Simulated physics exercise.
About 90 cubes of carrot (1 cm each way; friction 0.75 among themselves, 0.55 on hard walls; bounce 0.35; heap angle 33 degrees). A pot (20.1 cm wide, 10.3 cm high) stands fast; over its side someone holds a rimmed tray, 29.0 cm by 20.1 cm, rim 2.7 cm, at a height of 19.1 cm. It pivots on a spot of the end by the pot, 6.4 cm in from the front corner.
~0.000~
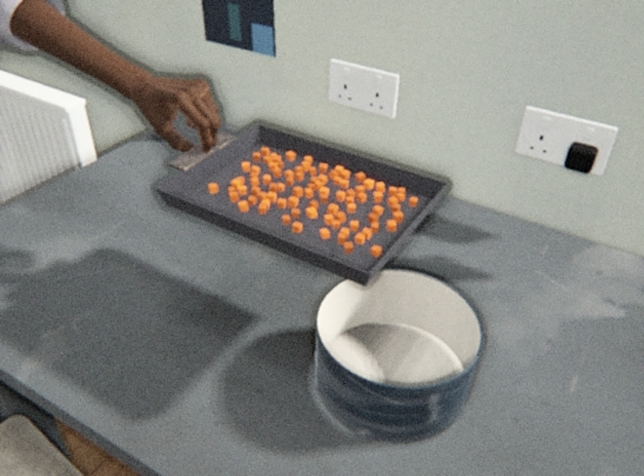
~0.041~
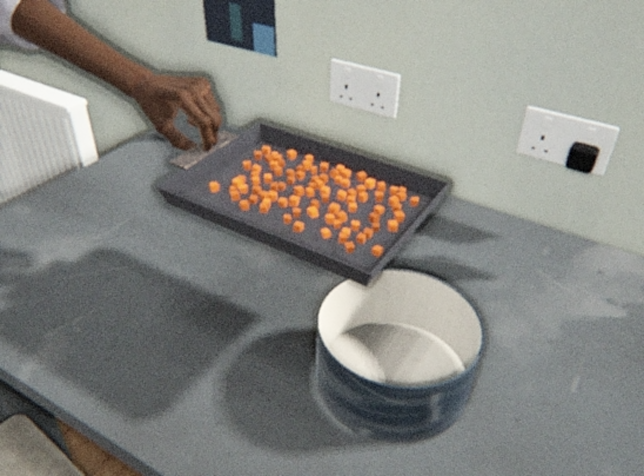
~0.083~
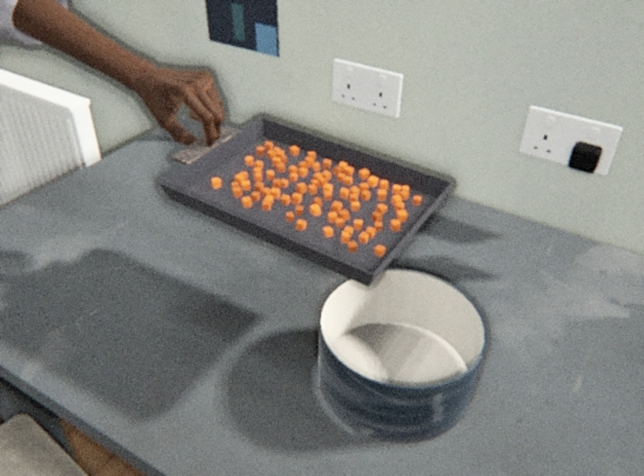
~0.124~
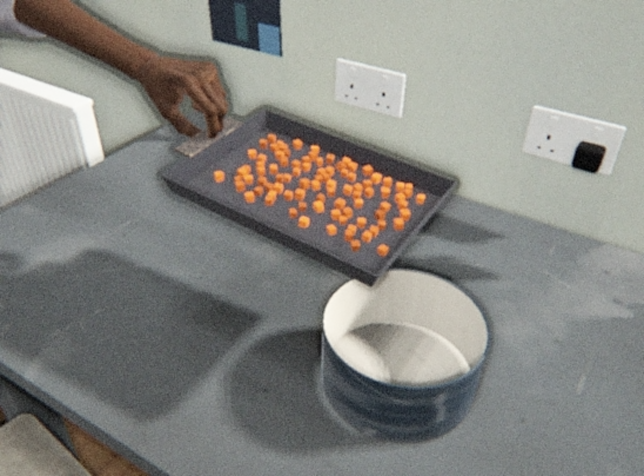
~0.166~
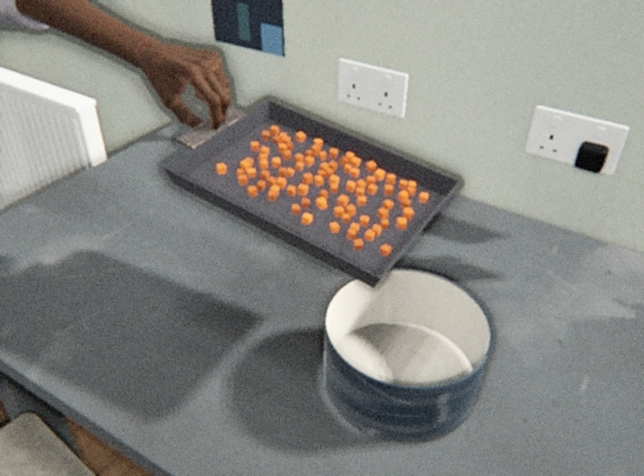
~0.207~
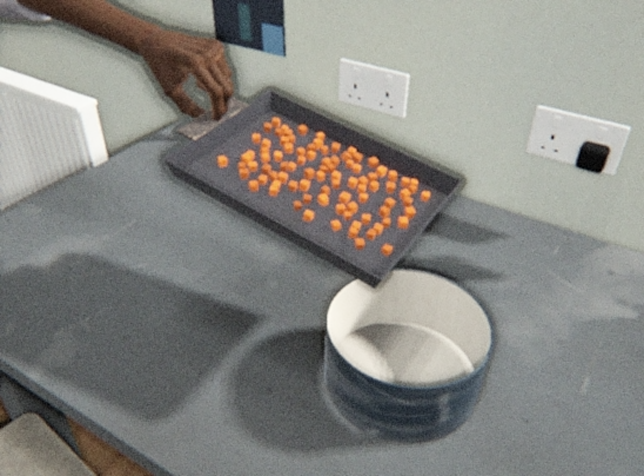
A hand reaching in from the upper left grips the near-wall end of a dark rimmed tray scattered with small orange cubes, seen from above at an angle over a grey worktop. A dark blue pot with a white inside stands below the tray's right corner, with white sockets on the pale green wall behind. The hand slowly raises its end, tilting the tray slightly towards the pot, while the cubes keep their places on it and the view drifts very slightly.
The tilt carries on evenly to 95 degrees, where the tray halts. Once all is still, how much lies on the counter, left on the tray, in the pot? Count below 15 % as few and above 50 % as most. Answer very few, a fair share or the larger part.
On the counter: Very few; left on the tray: Very few; in the pot: The larger part.
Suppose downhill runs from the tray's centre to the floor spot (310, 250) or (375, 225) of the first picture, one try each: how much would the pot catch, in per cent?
About 80 and 60 per cent.
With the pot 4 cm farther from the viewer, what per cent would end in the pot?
Then about 70 per cent.
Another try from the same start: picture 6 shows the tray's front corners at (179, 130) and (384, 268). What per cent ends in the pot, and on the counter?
Pot 40, counter 50.
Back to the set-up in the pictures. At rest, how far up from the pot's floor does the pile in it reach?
About 2.0 cm.
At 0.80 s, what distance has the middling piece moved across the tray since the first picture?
Some 9 cm.
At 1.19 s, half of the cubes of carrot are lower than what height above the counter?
Roughly 20 cm.
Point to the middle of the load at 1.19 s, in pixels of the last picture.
At about (409, 269).
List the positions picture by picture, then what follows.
Tray tilt 0 degrees, front corners at (164, 187) and (367, 267); middle of the pieces at (309, 193); pot at (399, 322), in the first picture.
Tray tilt 0 degrees, front corners at (165, 186) and (368, 267); middle of the pieces at (310, 192), in the second picture.
Tray tilt 2 degrees, front corners at (168, 181) and (371, 268); middle of the pieces at (313, 190), in the third picture.
Tray tilt 4 degrees, front corners at (170, 174) and (374, 269), lowest corner right front; middle of the pieces at (316, 185), in the fourth picture.
Tray tilt 7 degrees, front corners at (172, 166) and (377, 270), lowest corner right front; middle of the pieces at (319, 181), in the fifth picture.
Tray tilt 10 degrees, front corners at (173, 159) and (379, 272), lowest corner right front; middle of the pieces at (321, 176); pot at (408, 322). The tray's pace is about 70 degrees a second, in the sixth picture.
After 0.80 s, tilt 50 degrees; the tray holds 100 %, the pot 0 %.
After 1.19 s, tilt 77 degrees; the tray holds 65 %, the pot 25 %.
Then, at 1.66 s, tilt 95 degrees; the tray holds 15 %, the pot 65 %.
By 2.8 s all is still; counter 5 %, tray 0 %, pot 95 %.
